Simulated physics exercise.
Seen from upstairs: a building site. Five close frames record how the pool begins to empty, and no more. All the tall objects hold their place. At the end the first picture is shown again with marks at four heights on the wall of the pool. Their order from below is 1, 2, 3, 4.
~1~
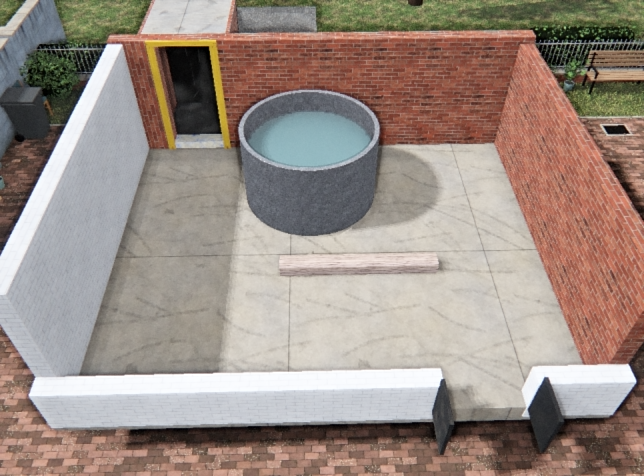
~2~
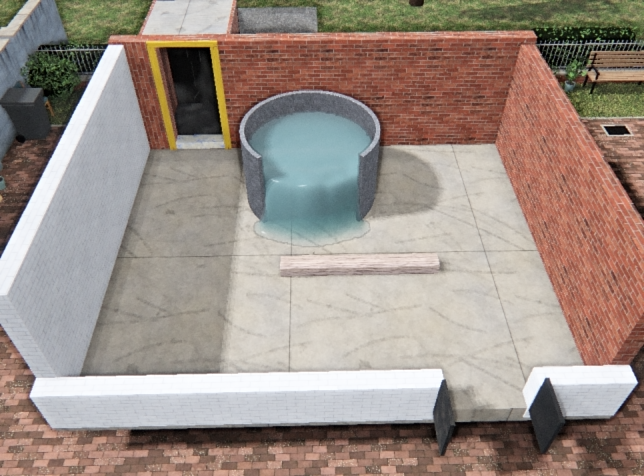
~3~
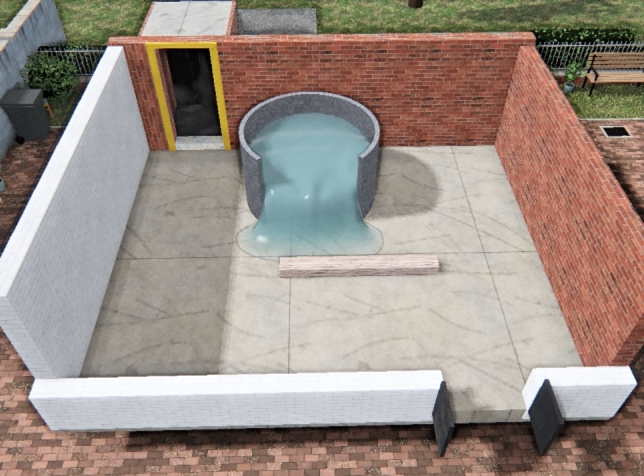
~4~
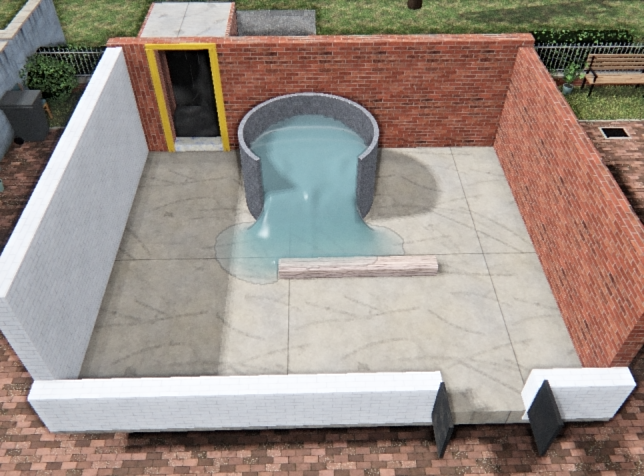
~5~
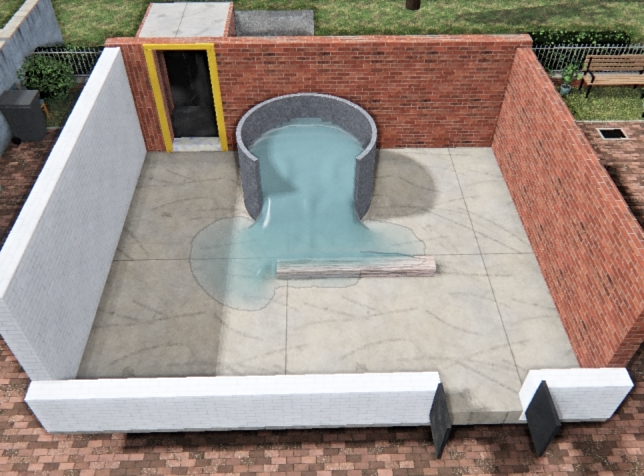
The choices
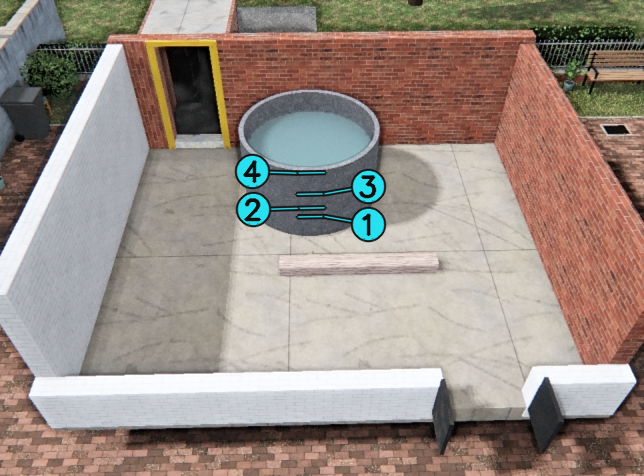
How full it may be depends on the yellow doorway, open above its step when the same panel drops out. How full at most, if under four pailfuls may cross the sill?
3 is the one.
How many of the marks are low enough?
Three.
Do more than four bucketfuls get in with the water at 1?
No, that is safe.
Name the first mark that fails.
The answer is 4.
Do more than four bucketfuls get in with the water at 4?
Yes.
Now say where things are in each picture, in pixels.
The first frame shows water in the pool at rest, its middle at (310, 145); foot of the yellow doorway at (200, 148); open gate at (488, 365).
The second frame shows front seen at (365, 222), 2 % of the ground wet.
The third frame shows front seen at (244, 242), 4 % of the ground wet.
The fourth frame shows front seen at (222, 258), 8 % of the ground wet.
The fifth frame shows front seen at (424, 262), 14 % of the ground wet.
On the marked copy, 1 at (311, 216); 2 at (311, 208); 3 at (310, 194); 4 at (310, 172); from the bottom up 1, 2, 3, 4.
With 1, nothing gets over.
With 2, nothing gets over.
With 3, a bucket or two gets in.
With 4, about 10 bucketfuls get in.
